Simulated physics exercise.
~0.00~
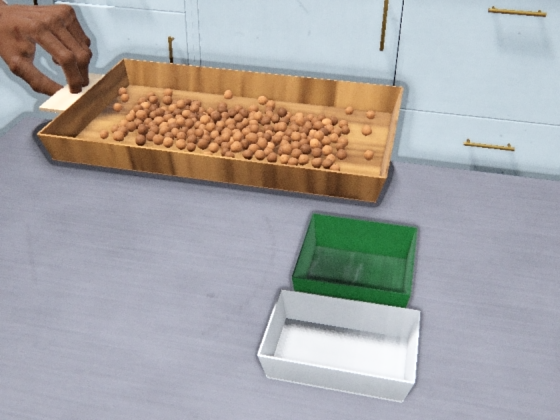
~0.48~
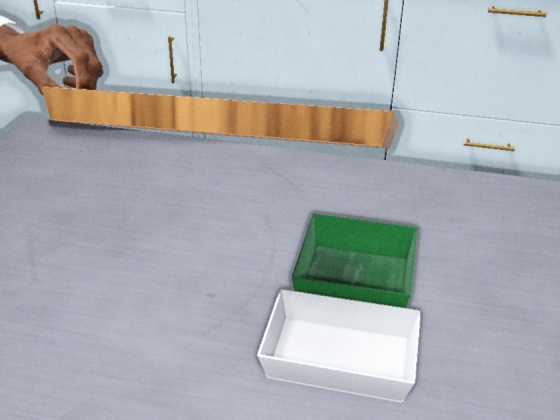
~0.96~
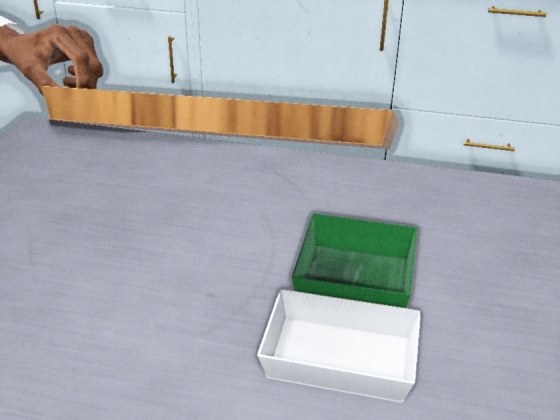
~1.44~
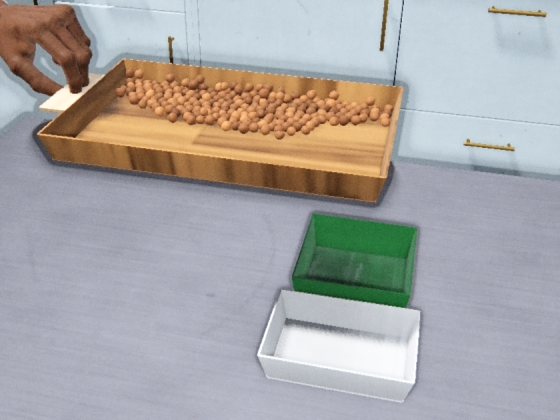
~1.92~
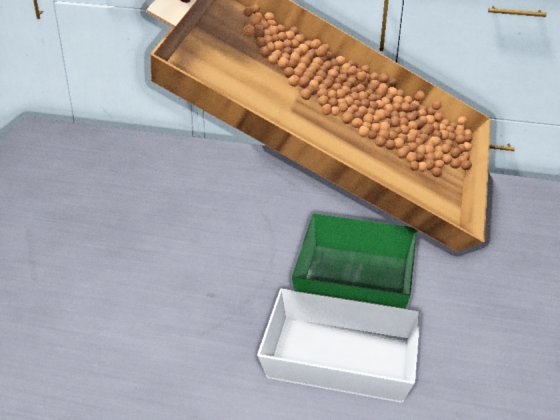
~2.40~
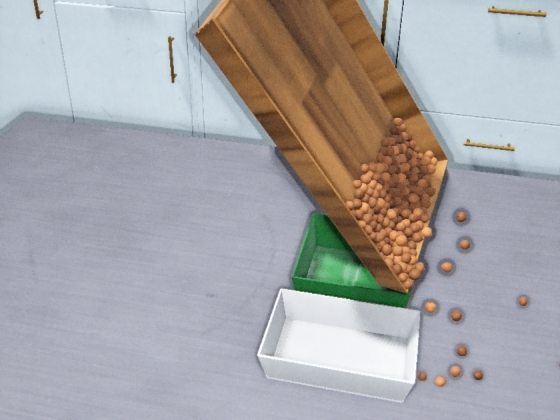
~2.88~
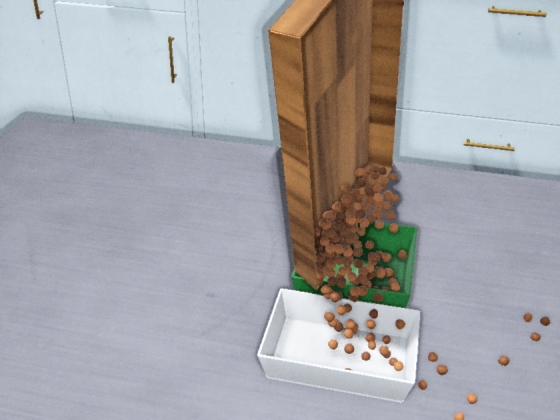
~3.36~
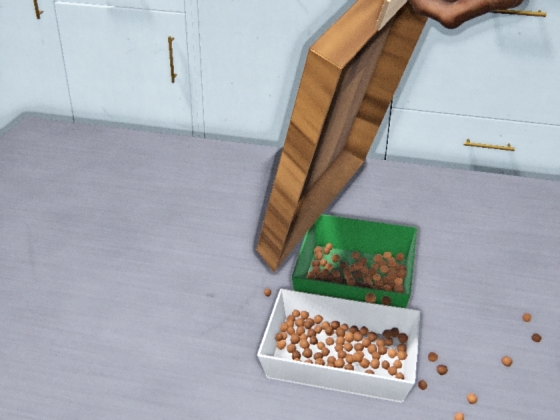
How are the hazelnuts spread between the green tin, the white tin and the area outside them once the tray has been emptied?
The green tin and the white tin each end up with a large share of the hazelnuts, while only a small part of them lands outside.
